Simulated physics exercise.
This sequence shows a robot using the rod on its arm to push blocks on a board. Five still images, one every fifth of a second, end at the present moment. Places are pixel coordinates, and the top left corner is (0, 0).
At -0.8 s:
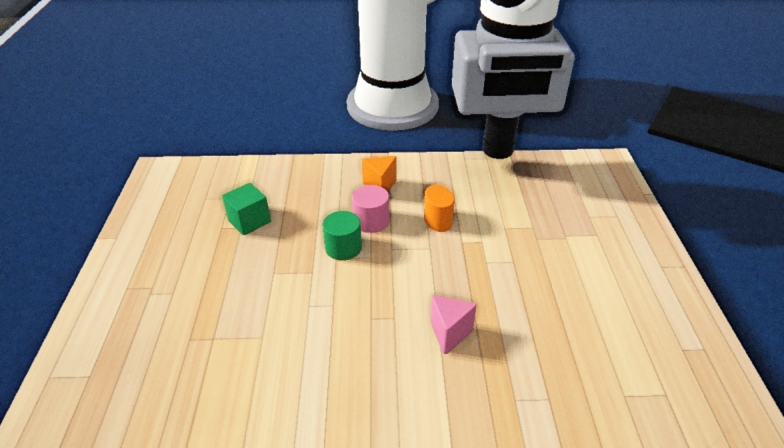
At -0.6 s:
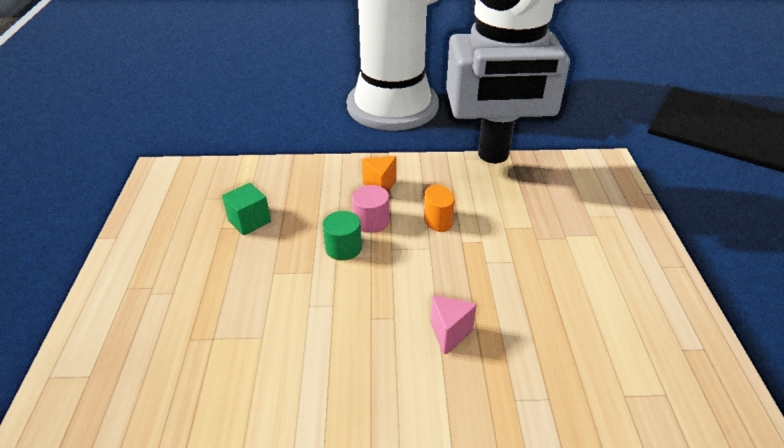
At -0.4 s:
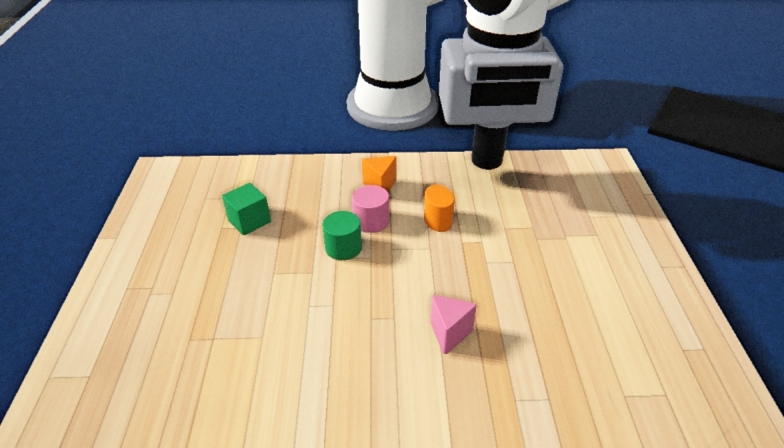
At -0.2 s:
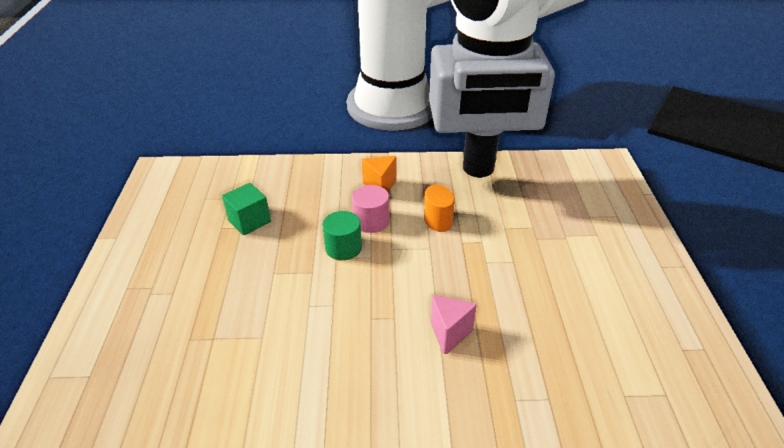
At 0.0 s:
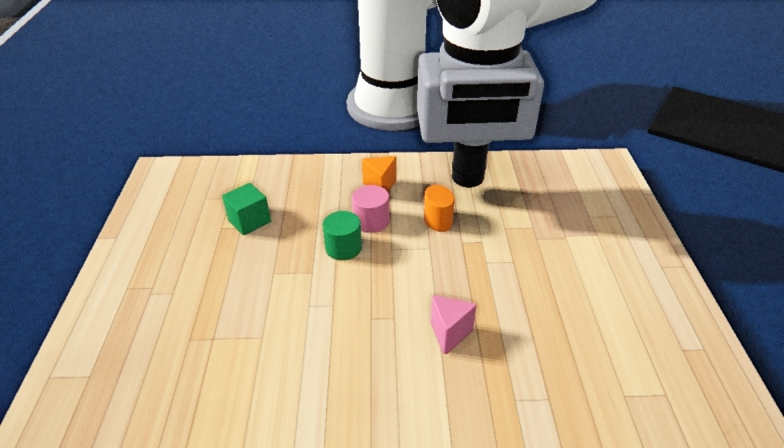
We see a robot arm with a black rod at the far edge of a wooden board of green, pink and orange blocks; the rod moves slightly left and toward the viewer, nearing the orange rounded block, while the blocks stay still.
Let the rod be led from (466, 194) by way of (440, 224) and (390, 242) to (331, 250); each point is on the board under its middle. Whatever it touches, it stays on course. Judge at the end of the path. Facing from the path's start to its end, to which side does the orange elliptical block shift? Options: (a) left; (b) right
I'll go with a - left.
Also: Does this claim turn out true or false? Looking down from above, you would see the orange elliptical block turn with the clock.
False
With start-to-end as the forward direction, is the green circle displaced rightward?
That would be a yes.
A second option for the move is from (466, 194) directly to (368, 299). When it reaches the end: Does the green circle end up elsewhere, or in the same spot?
It barely shifts, if at all.
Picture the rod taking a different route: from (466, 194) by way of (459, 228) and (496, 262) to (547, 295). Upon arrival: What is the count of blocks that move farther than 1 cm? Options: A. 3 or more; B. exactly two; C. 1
C.
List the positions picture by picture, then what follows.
In the first frame, rod's lower end at (498, 151); green circle at (341, 222); pink circle at (370, 196); orange elliptical block at (440, 195).
In the second frame, rod at (493, 156); blocks still.
In the third frame, rod at (487, 162); blocks still.
In the fourth frame, rod at (478, 169); blocks still.
In the fifth frame, rod at (468, 179); green circle at (341, 222); pink circle at (370, 196); orange elliptical block at (440, 195).
What follows on the original path. One third of the way, rod at (440, 209); orange elliptical block at (419, 215).
Two thirds of the way, rod at (388, 227); orange elliptical block at (381, 240), turned 75° anticlockwise.
At the end, rod at (329, 234); green circle at (290, 228); pink circle still; orange elliptical block at (376, 242), turned 90° anticlockwise.
